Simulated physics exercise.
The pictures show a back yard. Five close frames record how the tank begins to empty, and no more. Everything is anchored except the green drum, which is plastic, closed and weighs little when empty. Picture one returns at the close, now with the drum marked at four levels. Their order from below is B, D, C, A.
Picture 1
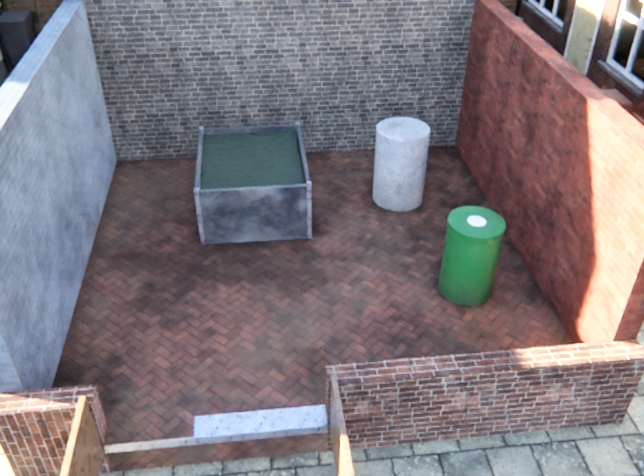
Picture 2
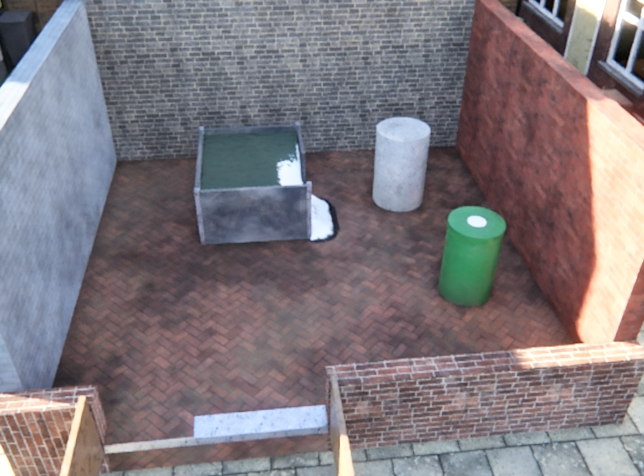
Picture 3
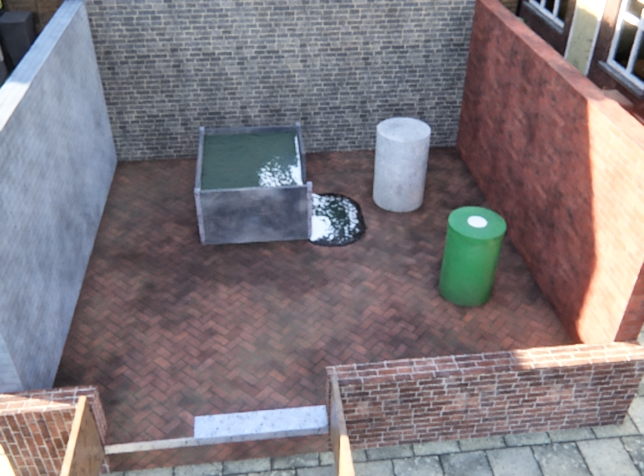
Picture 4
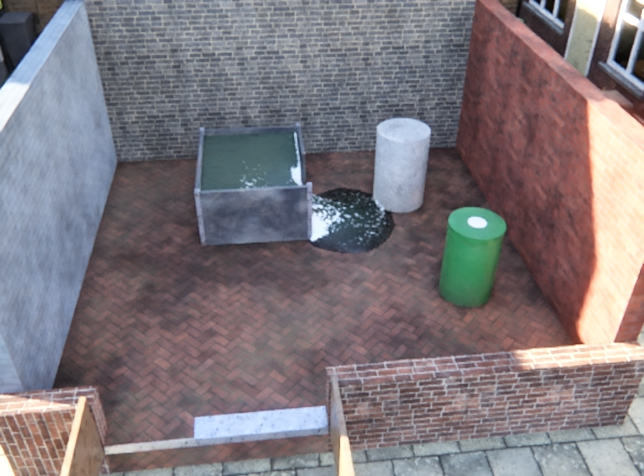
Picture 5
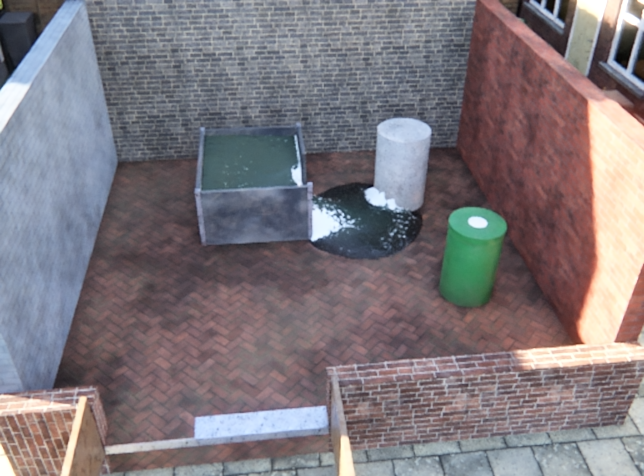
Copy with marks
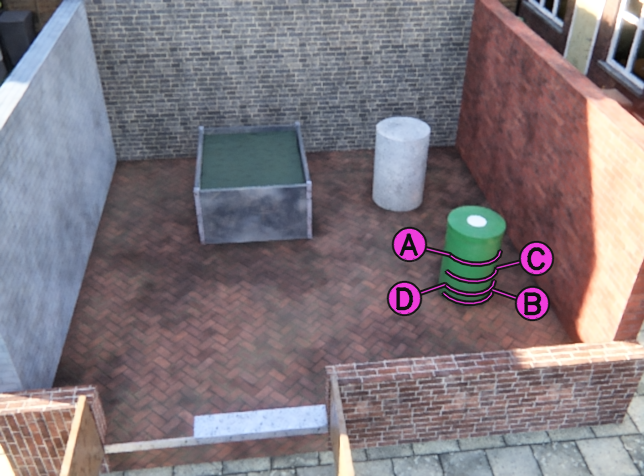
A back yard paved in reddish-brown herringbone brick, enclosed by grey walls and a red brick wall, is seen from above by a still camera. A grey rectangular tank of dark green water stands towards the back, with a pale grey cylinder and a green drum to its right. Foaming water pours from the tank's right side and spreads rightwards in a dark, rounded pool, reaching the pale cylinder's base.
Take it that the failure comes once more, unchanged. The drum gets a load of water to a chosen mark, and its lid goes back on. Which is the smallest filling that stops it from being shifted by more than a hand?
D is the one.
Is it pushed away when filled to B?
Yes.
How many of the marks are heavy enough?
Three.
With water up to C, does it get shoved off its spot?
No.
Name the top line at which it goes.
B it is.
On the marked copy, A at (480, 264); B at (473, 303); C at (477, 281); D at (475, 294); from the bottom up B, D, C, A.
If A is chosen, it does not move.
If B is chosen, it is pushed about 4 times its own width away.
If C is chosen, it does not move.
If D is chosen, it shifts by a finger or two and stays.
